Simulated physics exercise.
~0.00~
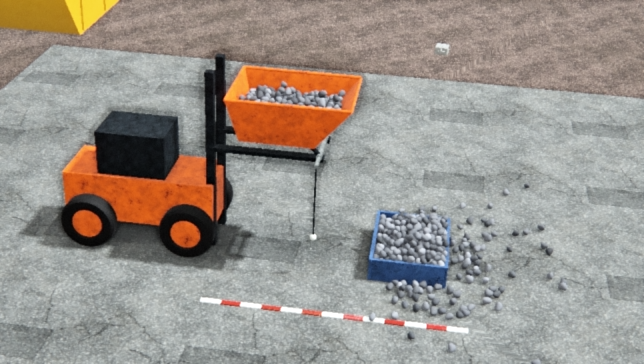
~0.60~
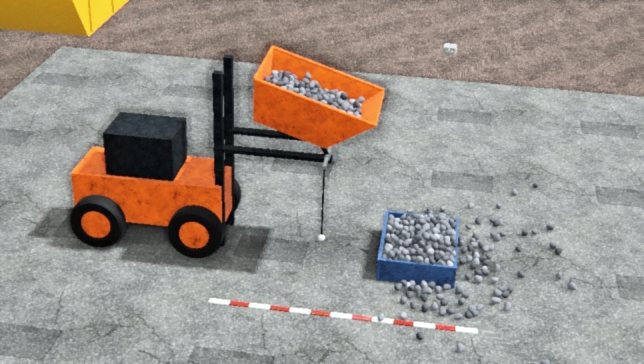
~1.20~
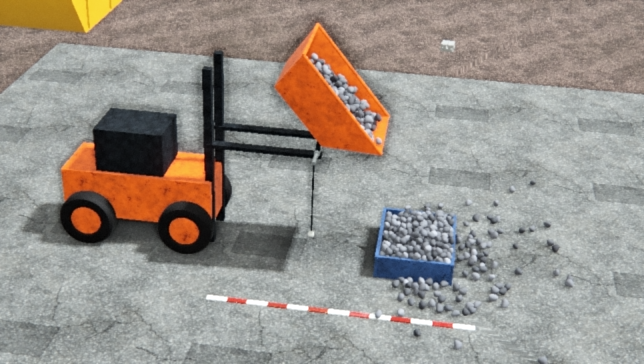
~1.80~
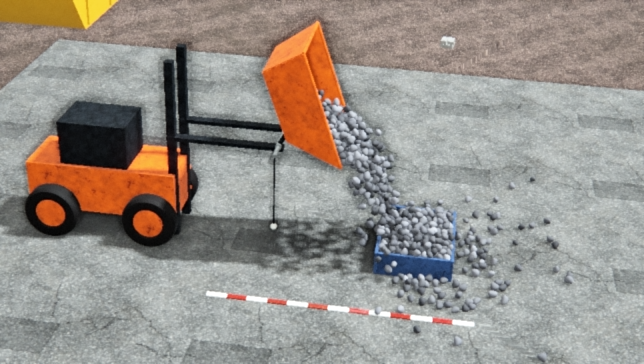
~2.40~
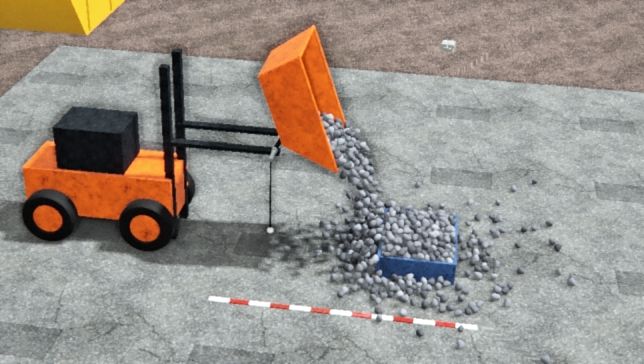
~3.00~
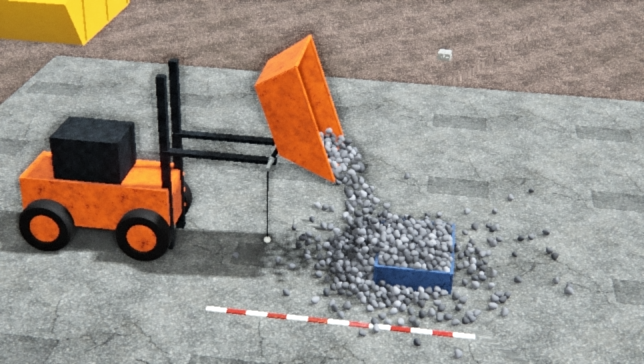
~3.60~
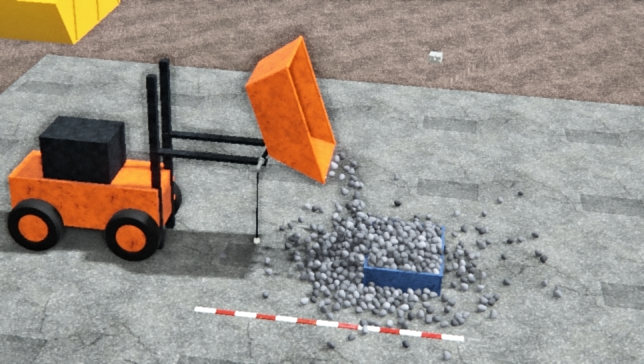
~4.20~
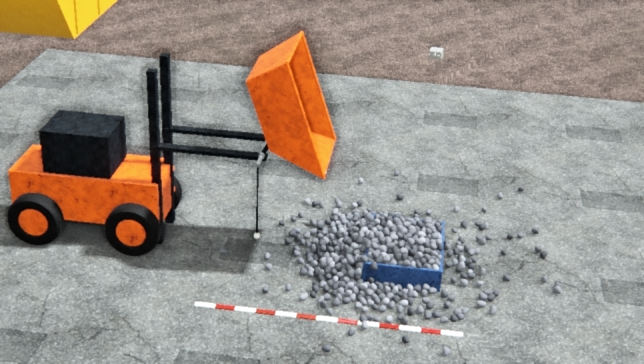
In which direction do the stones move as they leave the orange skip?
The stones move down, pouring from the lower edge of the tilted skip toward the bin and the ground beside it.
